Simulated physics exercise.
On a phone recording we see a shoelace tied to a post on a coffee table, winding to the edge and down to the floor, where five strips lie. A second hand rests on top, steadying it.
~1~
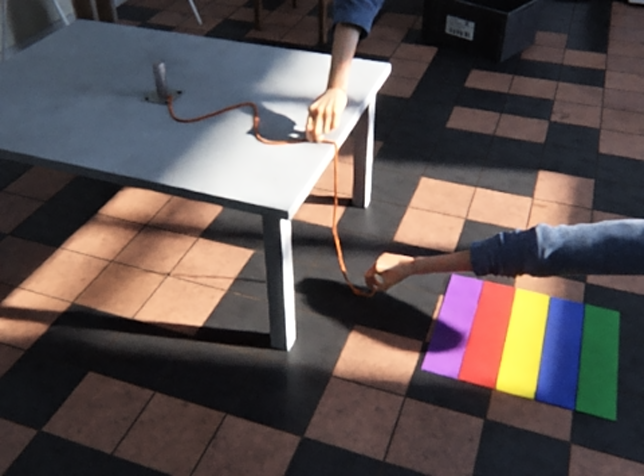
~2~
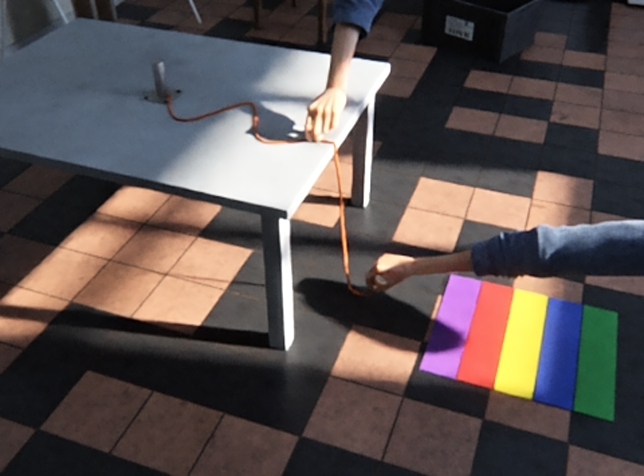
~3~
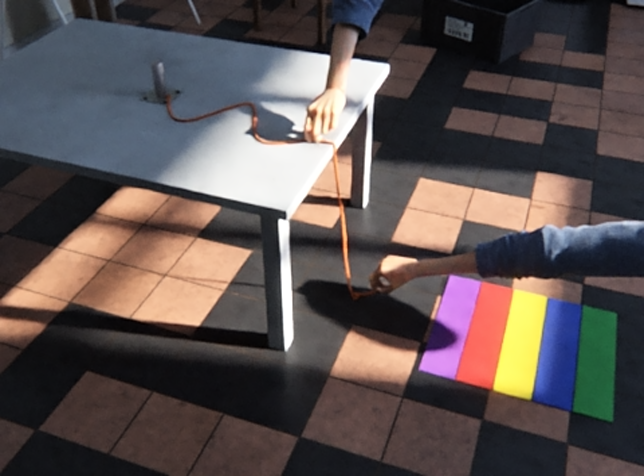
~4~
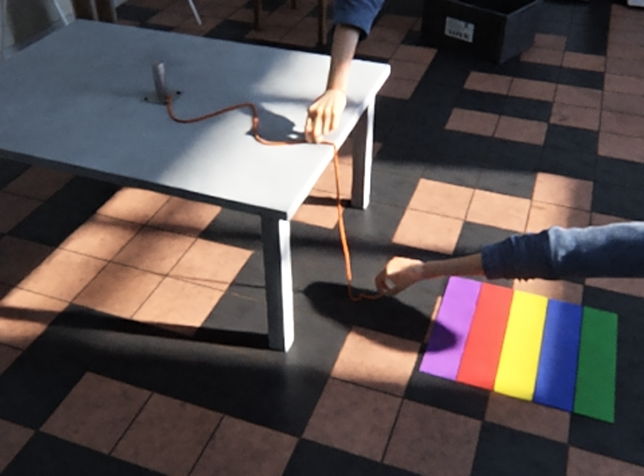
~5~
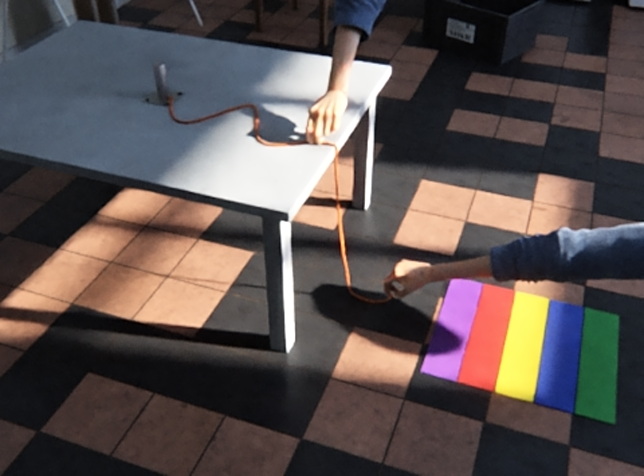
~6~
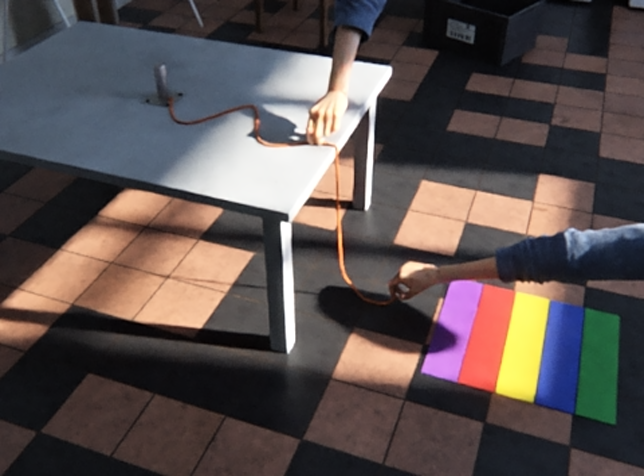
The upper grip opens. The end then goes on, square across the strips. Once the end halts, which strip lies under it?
The green strip lies under it.
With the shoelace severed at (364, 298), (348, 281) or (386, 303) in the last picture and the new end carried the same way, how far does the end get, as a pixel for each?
The pixels are (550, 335), (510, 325) and (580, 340), in the order of the tries.
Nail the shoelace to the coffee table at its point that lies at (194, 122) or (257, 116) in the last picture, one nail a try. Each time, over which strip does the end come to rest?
In order: Blue, then yellow.
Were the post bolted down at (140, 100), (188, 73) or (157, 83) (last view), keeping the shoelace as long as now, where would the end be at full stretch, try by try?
Going through them in sequence: (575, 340), (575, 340) and finally (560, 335).
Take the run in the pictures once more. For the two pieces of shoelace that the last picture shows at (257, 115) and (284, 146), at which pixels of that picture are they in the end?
The first settles around (305, 131), the second around (373, 169).
Soon after, end near (544, 332); over yellow.
Then, end near (579, 341); over blue.
At full stretch, end near (600, 346); over green. Over green.
